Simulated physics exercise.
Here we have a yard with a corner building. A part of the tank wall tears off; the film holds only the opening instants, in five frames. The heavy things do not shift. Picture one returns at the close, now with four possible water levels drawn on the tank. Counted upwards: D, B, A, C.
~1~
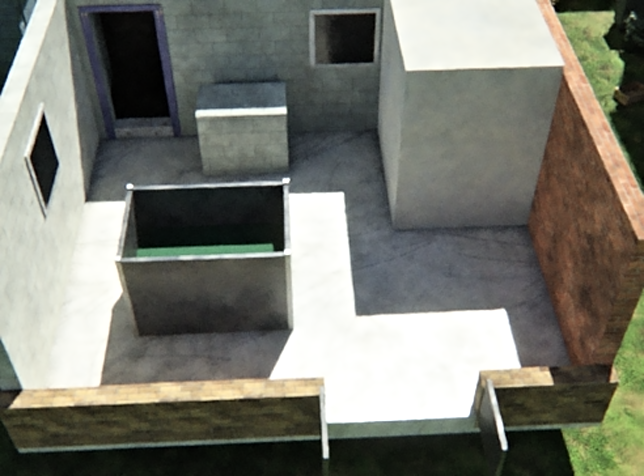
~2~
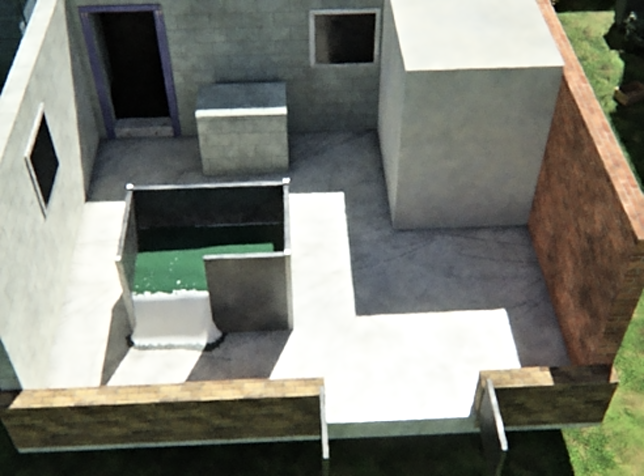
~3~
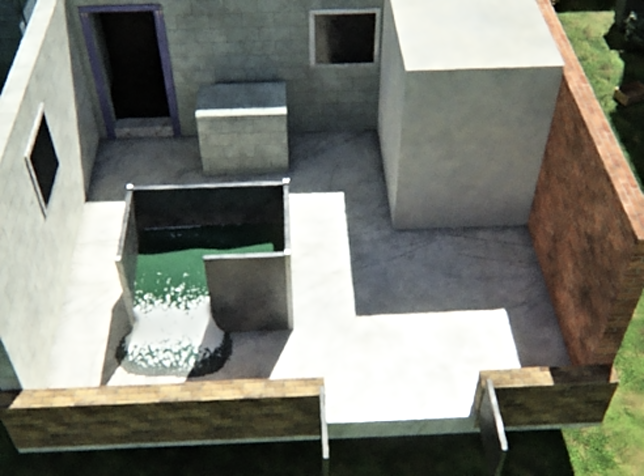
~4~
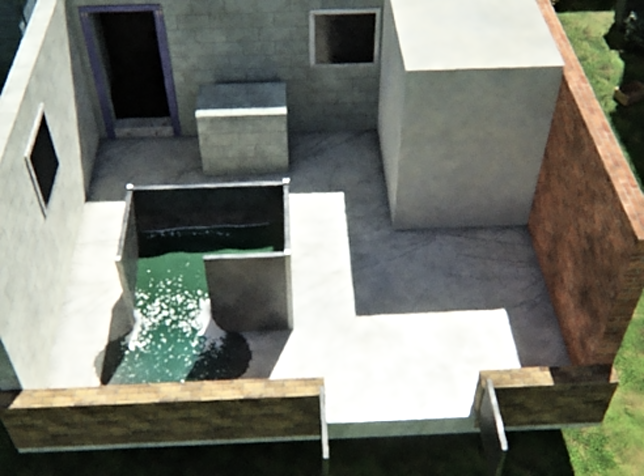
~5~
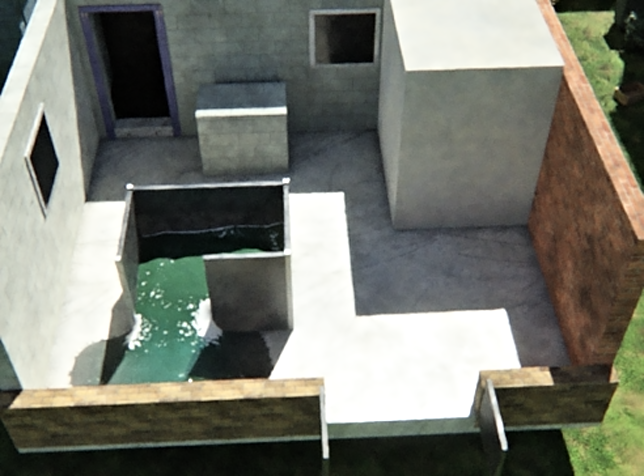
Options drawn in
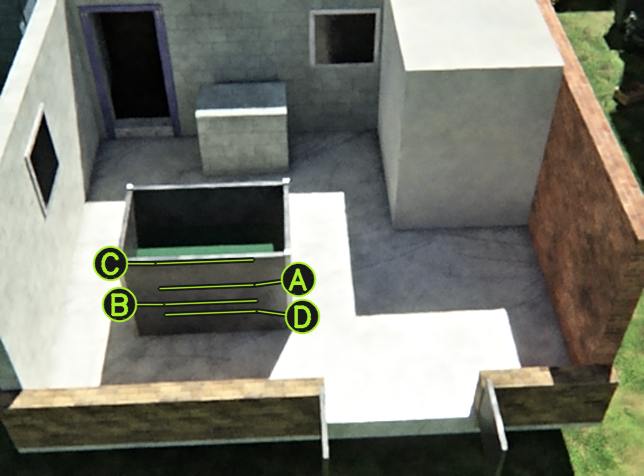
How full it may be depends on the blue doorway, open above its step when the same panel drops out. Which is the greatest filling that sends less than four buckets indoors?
It is A.
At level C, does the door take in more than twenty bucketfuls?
No, it does not.
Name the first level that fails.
C.
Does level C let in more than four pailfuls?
Yes, that goes wrong.
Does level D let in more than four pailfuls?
No, that is safe.
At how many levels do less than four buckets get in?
Three of them.
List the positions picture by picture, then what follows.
Water in the tank at rest, its middle at (211, 258); foot of the blue doorway at (145, 137); open gate at (402, 370).
Water covers 1 % of the ground and shows as far out as (134, 341).
Water covers 3 % of the ground and shows as far out as (127, 348).
Water covers 6 % of the ground and shows as far out as (232, 348).
Water covers 9 % of the ground and shows as far out as (92, 355).
On the marked copy, A at (207, 286); B at (210, 302); C at (203, 261); D at (211, 312); from the bottom up D, B, A, C.
With A, a bucket or two gets in.
With B, nothing gets over.
With C, about 10 bucketfuls get in.
With D, nothing gets over.
